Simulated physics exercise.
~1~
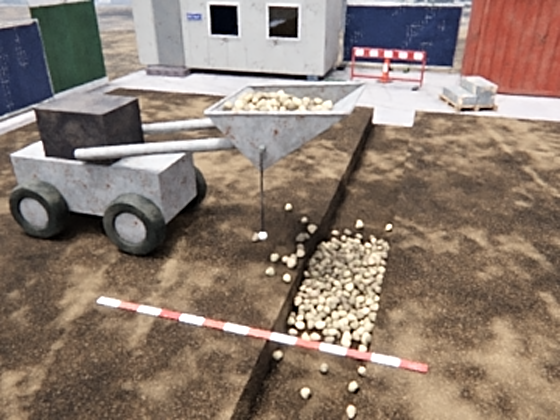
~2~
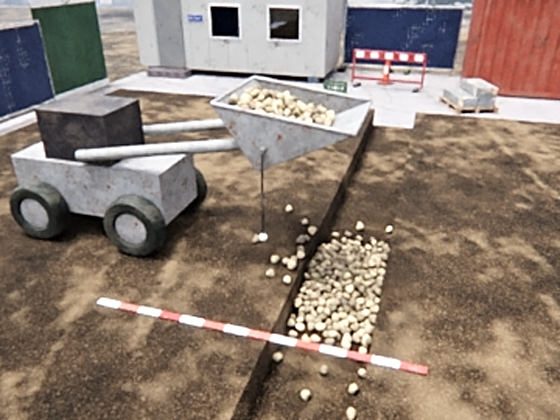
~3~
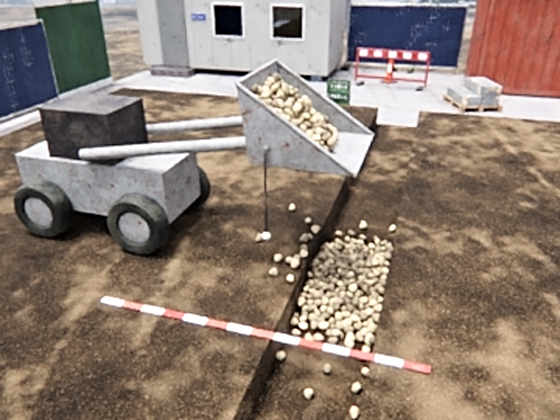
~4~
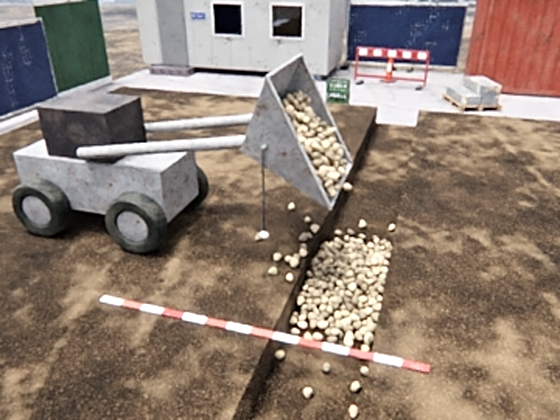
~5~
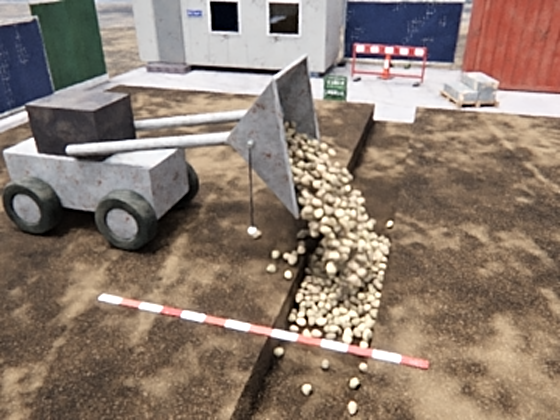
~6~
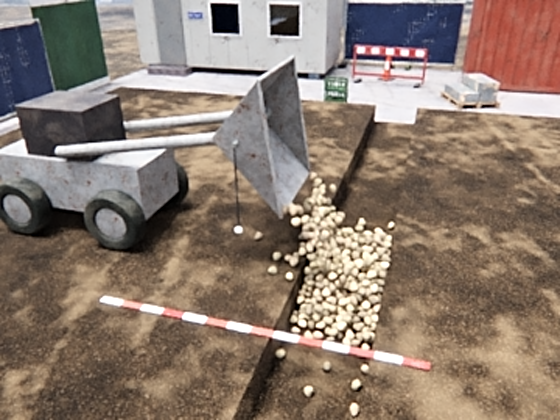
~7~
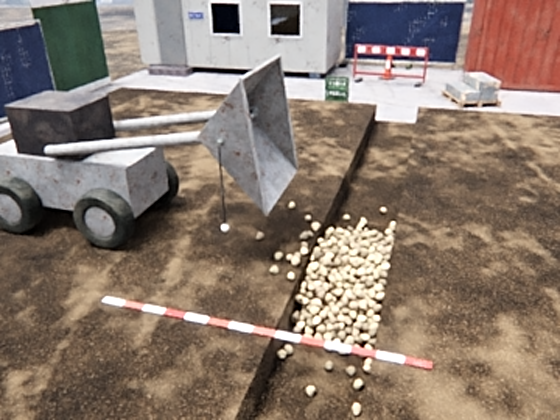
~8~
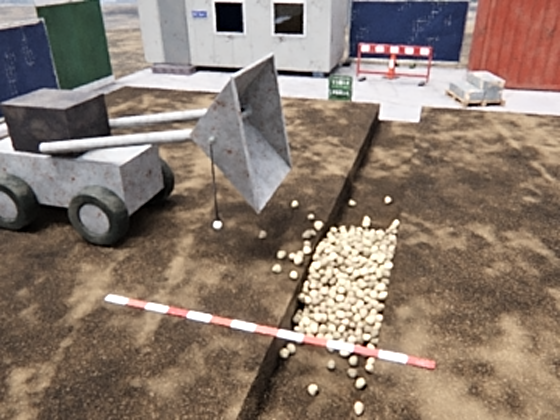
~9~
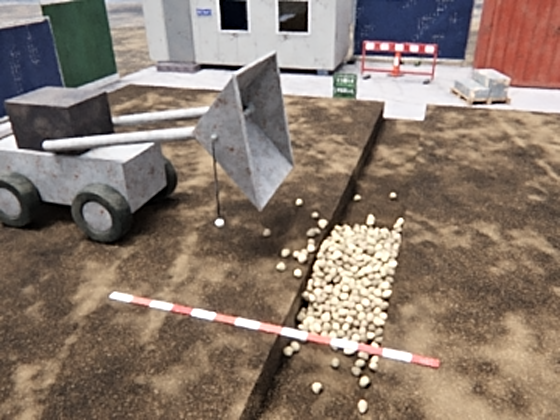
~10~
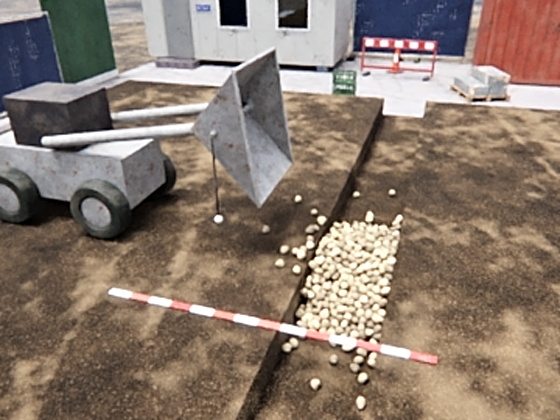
To begin with, a grey wheeled loader holds a raised bucket of round, pale stones beside a straight-sided trench, where a similar heap already lies behind a red and white staff. The bucket tips forward toward the right, gently at first and then steeply, and the stones slide to its lip. They pour out in a thick stream onto the heap while the loader starts rolling back to the left. The last stones tumble down and the pile spreads and grows. Finally the loader stands still with its emptied bucket tilted down, nearly all the stones resting in the trench and a few scattered on the ground short of it.
